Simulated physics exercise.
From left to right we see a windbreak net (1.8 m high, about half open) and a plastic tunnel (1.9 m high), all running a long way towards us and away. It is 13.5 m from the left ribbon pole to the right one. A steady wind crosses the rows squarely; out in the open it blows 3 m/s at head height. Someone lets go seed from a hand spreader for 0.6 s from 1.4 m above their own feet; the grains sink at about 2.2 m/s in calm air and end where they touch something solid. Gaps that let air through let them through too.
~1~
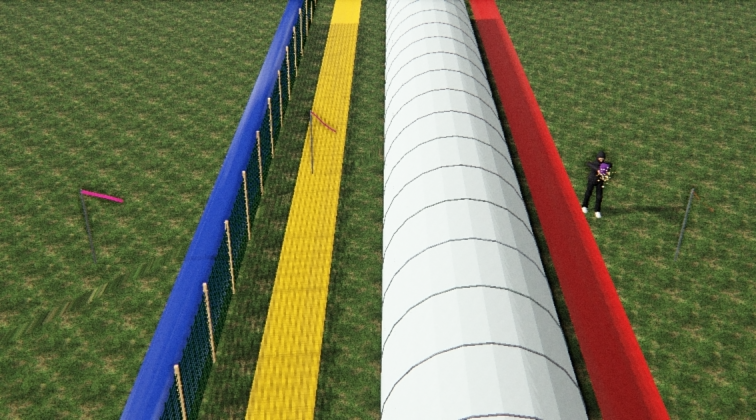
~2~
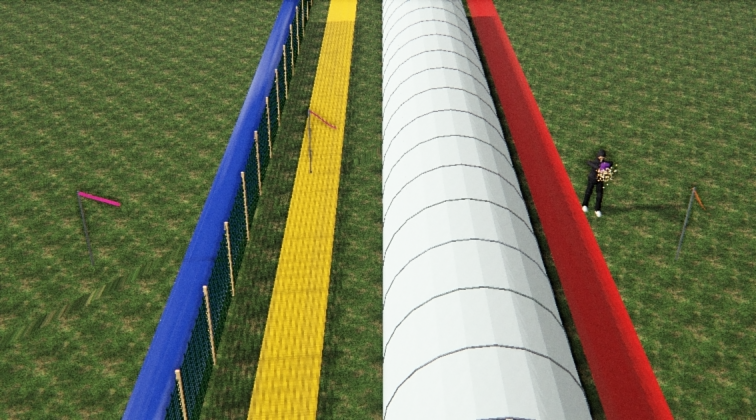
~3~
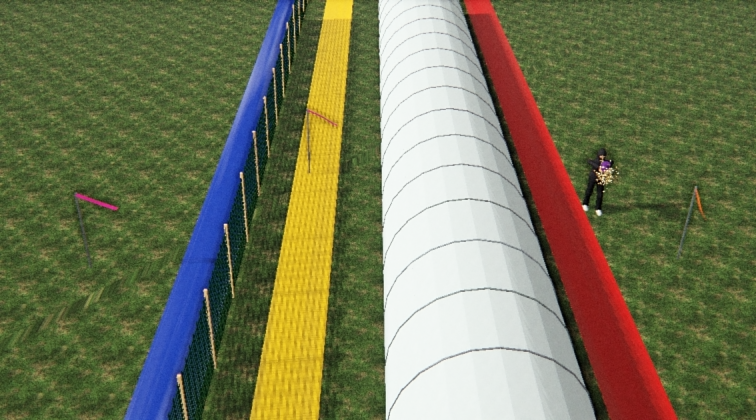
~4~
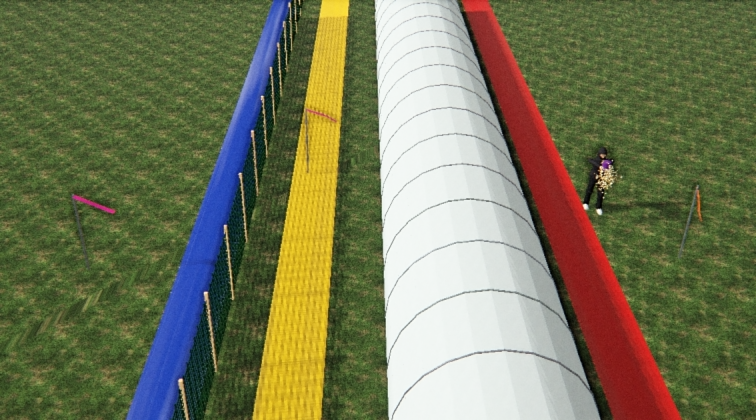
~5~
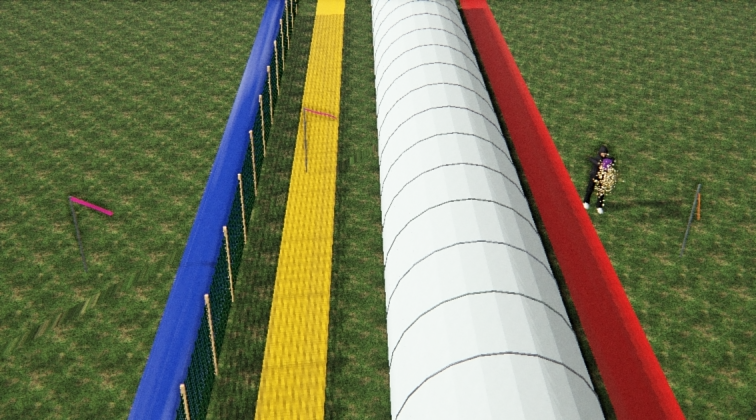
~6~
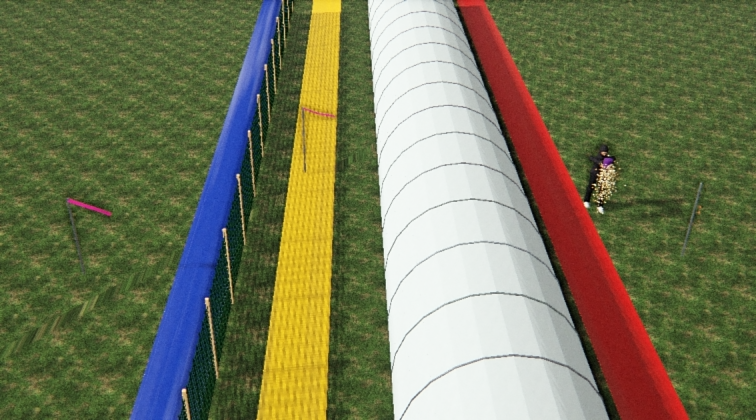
At the start, a dark-clothed person stands right of a long white tunnel, a net and blue, yellow and red bands, while ribbons on poles lean rightward. Pale grains then appear at the person's chest and spread down toward the legs, as the ribbons shift slightly and the view drifts a little.
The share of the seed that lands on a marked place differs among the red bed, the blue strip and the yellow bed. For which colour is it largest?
The biggest share falls on the red one.
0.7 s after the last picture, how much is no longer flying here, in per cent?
Some 65 per cent.
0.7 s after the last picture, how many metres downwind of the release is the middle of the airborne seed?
Roughly 0.0 m.
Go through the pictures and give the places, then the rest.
The first frame shows the left ribbon ends at (123, 201), leaning 75 degrees to the right, the seed in the air spans x = 600 to 610 around y = 175 and it comes from (604, 173).
The second frame shows the seed in the air spans x = 600 to 615 around y = 175, the yellow one passes (307, 252), the red one passes (577, 256) and the blue one passes (213, 250).
The third frame shows the inner ribbon ends at (337, 125), leaning 60 degrees to the right, the seed in the air spans x = 600 to 615 around y = 175 and the top of the windbreak net crosses (248, 154).
The fourth frame shows the left ribbon ends at (114, 212), leaning 70 degrees to the right, the seed in the air spans x = 600 to 615 around y = 175, the yellow one passes (312, 199), the red one passes (558, 201) and the blue one passes (228, 198).
The fifth frame shows the seed in the air spans x = 600 to 615 around y = 180.
The sixth frame shows the inner ribbon ends at (335, 117), leaning 70 degrees to the right, the seed in the air spans x = 595 to 615 around y = 180 and the top of the plastic tunnel crosses (460, 151).
Then, 0.7 s after the last picture, 64 % is no longer flying here, and 0 % lies on the yellow bed, 16 % on the red bed and 0 % on the blue strip; the middle of what still flies is 0.3 m above the low ground, near (598, 207).
Then, 1.5 s after the last picture, 99 % is no longer flying here, and 0 % lies on the yellow bed, 31 % on the red bed and 0 % on the blue strip.
Then, 3.0 s after the last picture, 100 % is no longer flying here, and 0 % lies on the yellow bed, 31 % on the red bed and 0 % on the blue strip.
Then, 7.5 s after the last picture, 100 % is no longer flying here, and 0 % lies on the yellow bed, 31 % on the red bed and 0 % on the blue strip.
Then, 44.5 s after the last picture, 100 % is no longer flying here, and 0 % lies on the yellow bed, 31 % on the red bed and 0 % on the blue strip.
